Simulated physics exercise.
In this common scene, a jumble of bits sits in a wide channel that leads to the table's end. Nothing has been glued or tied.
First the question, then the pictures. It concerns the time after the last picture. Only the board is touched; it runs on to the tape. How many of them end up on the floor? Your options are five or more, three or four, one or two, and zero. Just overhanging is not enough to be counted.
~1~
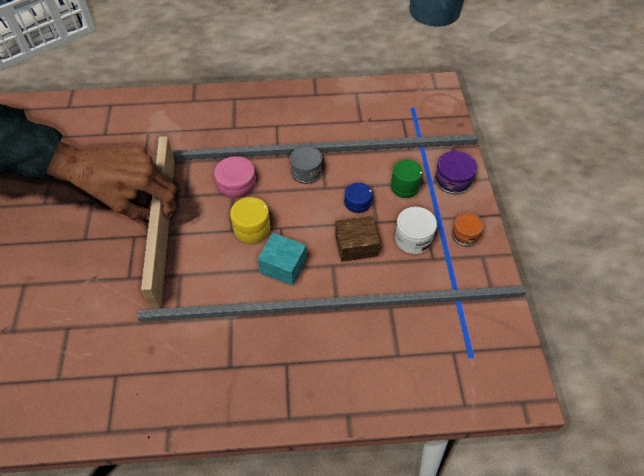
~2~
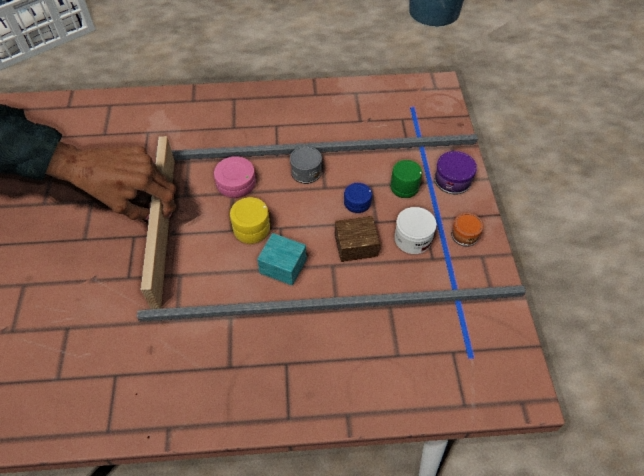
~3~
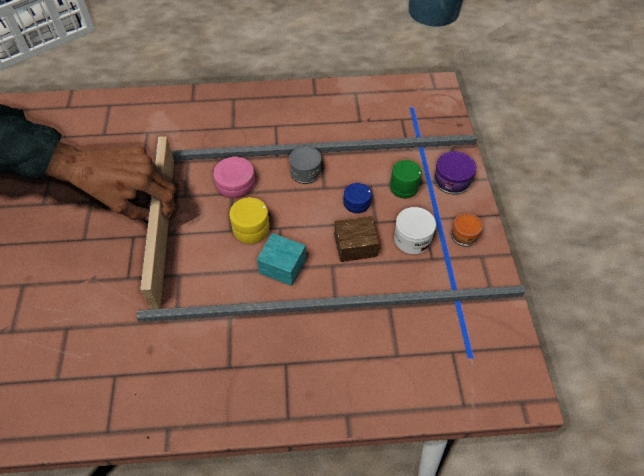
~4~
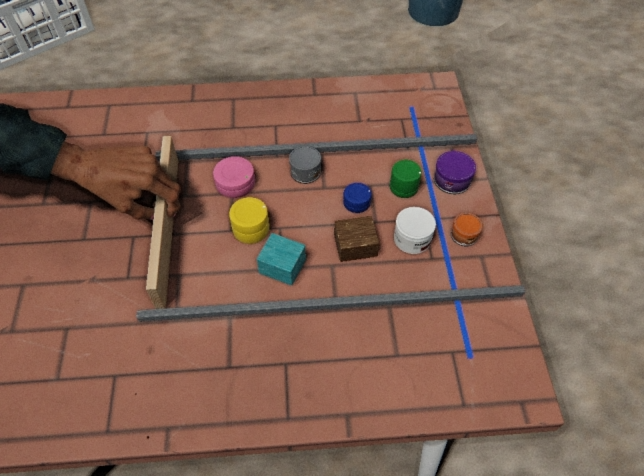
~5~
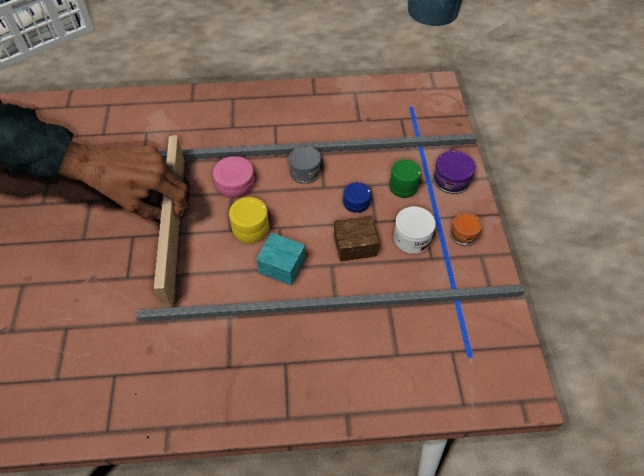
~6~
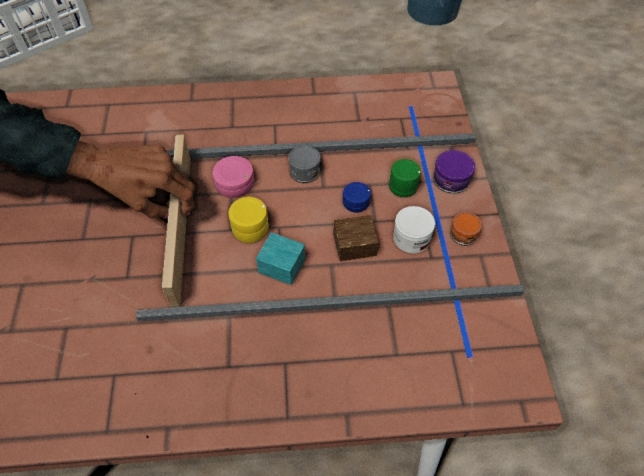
My pick is three or four.
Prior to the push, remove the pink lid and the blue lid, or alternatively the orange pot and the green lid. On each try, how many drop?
That makes 2 fallen, then 1 fallen in the other try.
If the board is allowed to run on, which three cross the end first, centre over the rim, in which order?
The order is the orange pot, the white tub and then the purple pot.
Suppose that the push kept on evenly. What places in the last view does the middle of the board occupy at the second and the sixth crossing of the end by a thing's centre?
First about (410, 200), next about (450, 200).
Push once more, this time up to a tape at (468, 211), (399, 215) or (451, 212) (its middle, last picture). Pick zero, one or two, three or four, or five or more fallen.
So, going place by place, I'd say at least five; one to two; at least five.
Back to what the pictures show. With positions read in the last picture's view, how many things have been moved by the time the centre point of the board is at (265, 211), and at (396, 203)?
By then 4, and later 10.
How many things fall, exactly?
I count 3 in all.
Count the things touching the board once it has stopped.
Contact count: 3.
Soon after, none off yet; purple pot at rest near (454, 172); orange pot at rest near (466, 229); green lid at rest near (405, 178).
After that, none off yet; purple pot displaced about its own width near (476, 170); orange pot tilting well over near (526, 242); green lid displaced about its own width near (445, 176).
In the end, the number that fall off is three or four; gone, white tub, orange pot and purple pot.
